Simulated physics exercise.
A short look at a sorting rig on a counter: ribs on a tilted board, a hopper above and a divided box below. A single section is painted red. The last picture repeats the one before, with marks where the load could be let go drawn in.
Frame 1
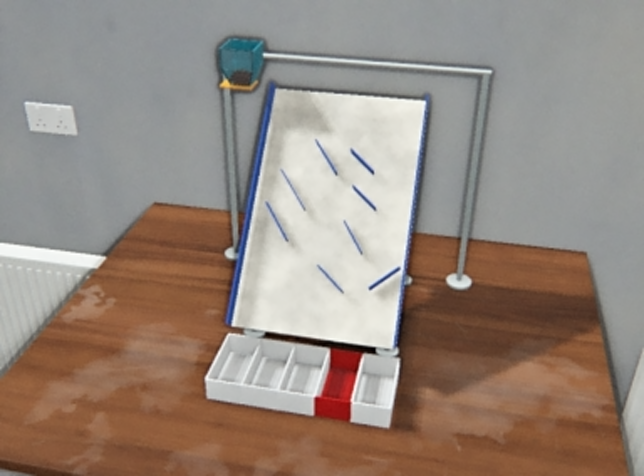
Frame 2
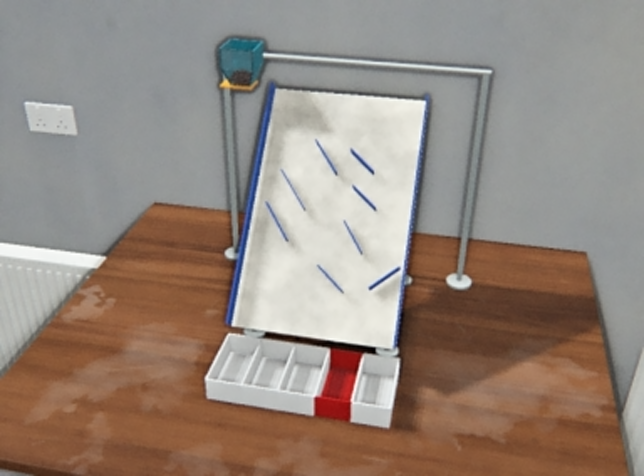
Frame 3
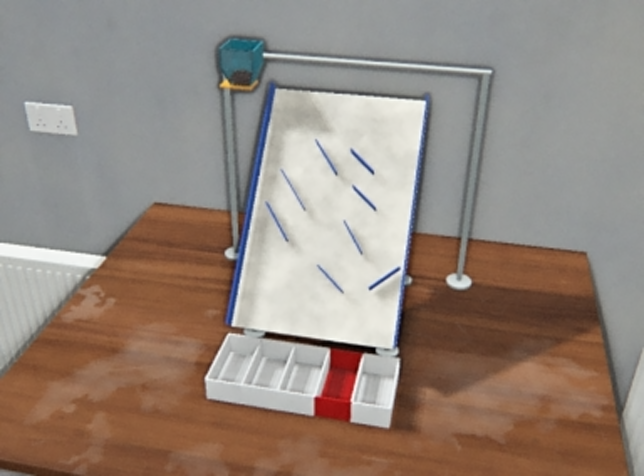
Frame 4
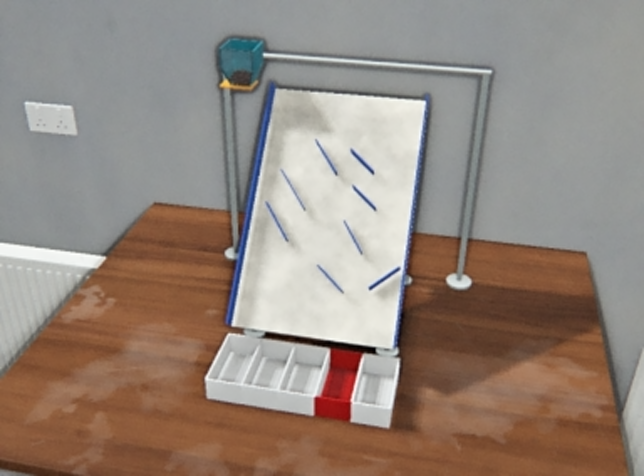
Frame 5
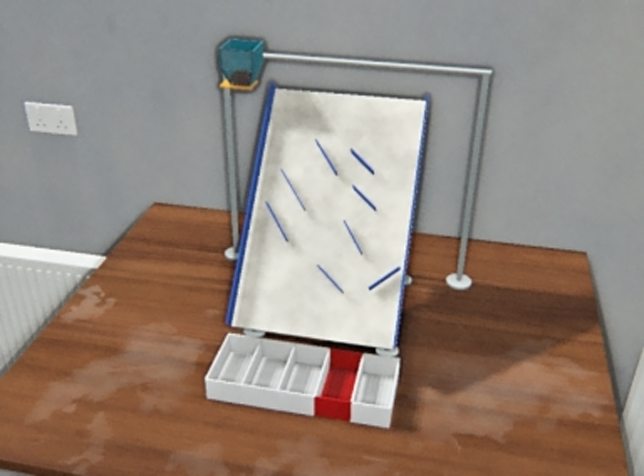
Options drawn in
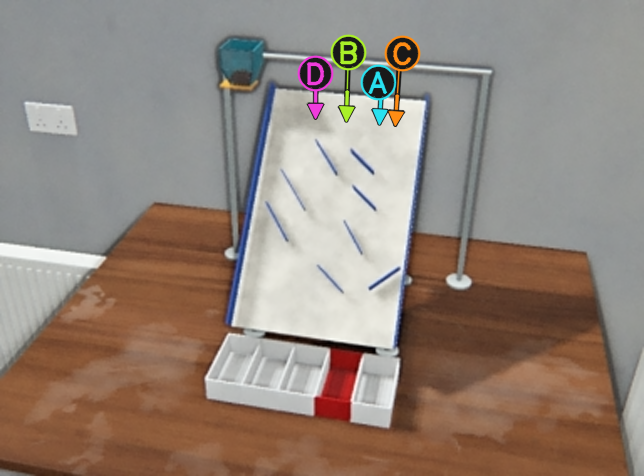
The footage shows a tilted white board with blue ribs standing on a wooden counter, a teal hopper above its upper left and a divided white box with one red section below, while nothing visibly moves.
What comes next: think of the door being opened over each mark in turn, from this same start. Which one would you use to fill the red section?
It is B.
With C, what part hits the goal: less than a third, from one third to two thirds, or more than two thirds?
Less than a third.
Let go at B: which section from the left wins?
The fourth from the left.
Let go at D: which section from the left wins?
It is the fifth one.
On the marked copy, mark A meets the board at (379, 119); mark B meets the board at (346, 116); mark C meets the board at (395, 120); mark D meets the board at (315, 113).
If A is chosen, close to a quarter in the red section, close to two thirds in other sections, only a few held on the board, only a few outside the box.
If B is chosen, close to two thirds in the red section, close to a quarter in other sections, only a few outside the box.
If C is chosen, close to a quarter in the red section, close to two thirds in other sections, a small share outside the box.
If D is chosen, close to a quarter in the red section, close to two thirds in other sections, a small share outside the box.
